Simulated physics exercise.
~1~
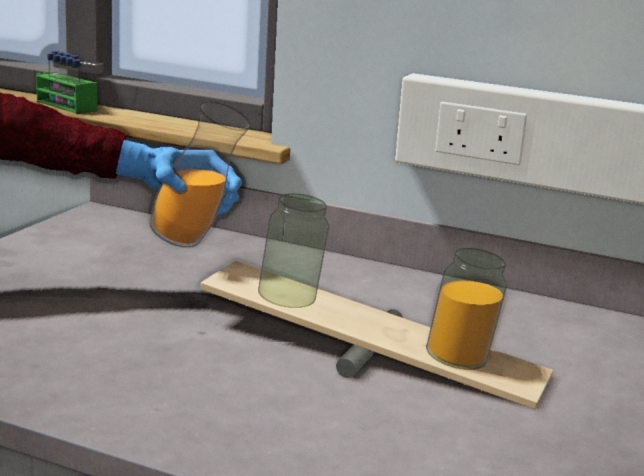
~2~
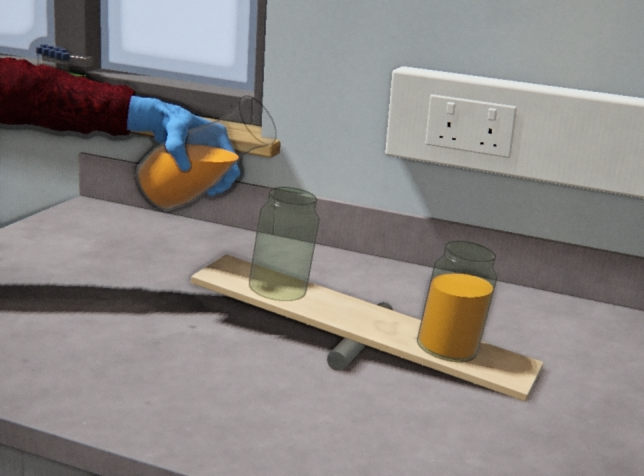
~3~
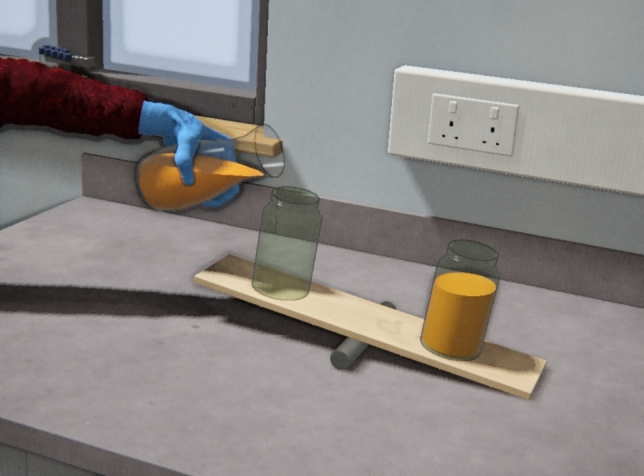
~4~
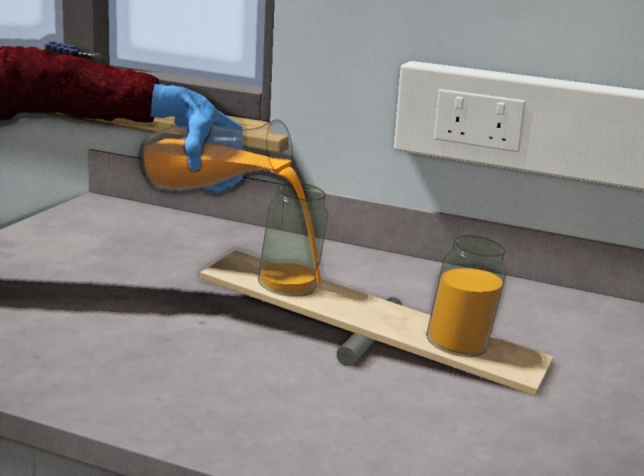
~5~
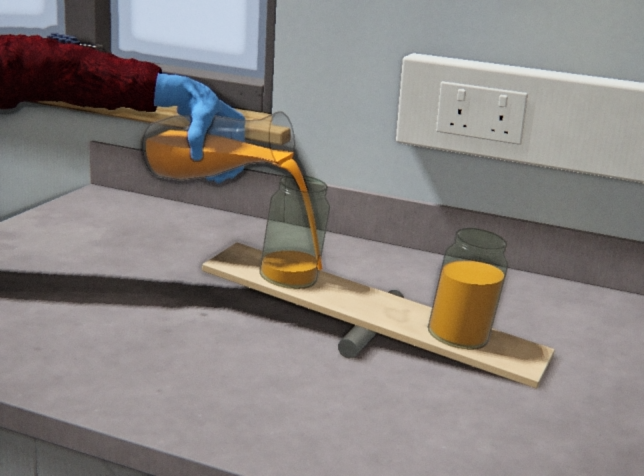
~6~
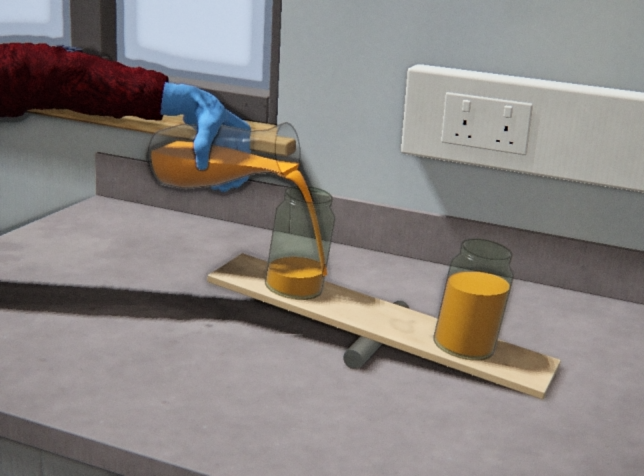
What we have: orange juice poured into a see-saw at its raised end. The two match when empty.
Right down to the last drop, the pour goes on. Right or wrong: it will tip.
Right.
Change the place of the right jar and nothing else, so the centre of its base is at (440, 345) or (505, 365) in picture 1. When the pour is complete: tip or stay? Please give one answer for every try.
In that order, it turns and then remains put.
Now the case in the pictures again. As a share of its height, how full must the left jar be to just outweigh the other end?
Roughly 55 per cent.
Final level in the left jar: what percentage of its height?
It stands at around 75 percent.
Next, the left jar is about half full; the shelf board leans as before.
After that, the left jar is about two thirds full; the shelf board has swung over, and that end is down.
Finally, the left jar is about three quarters full; the shelf board has swung over, and that end is down.
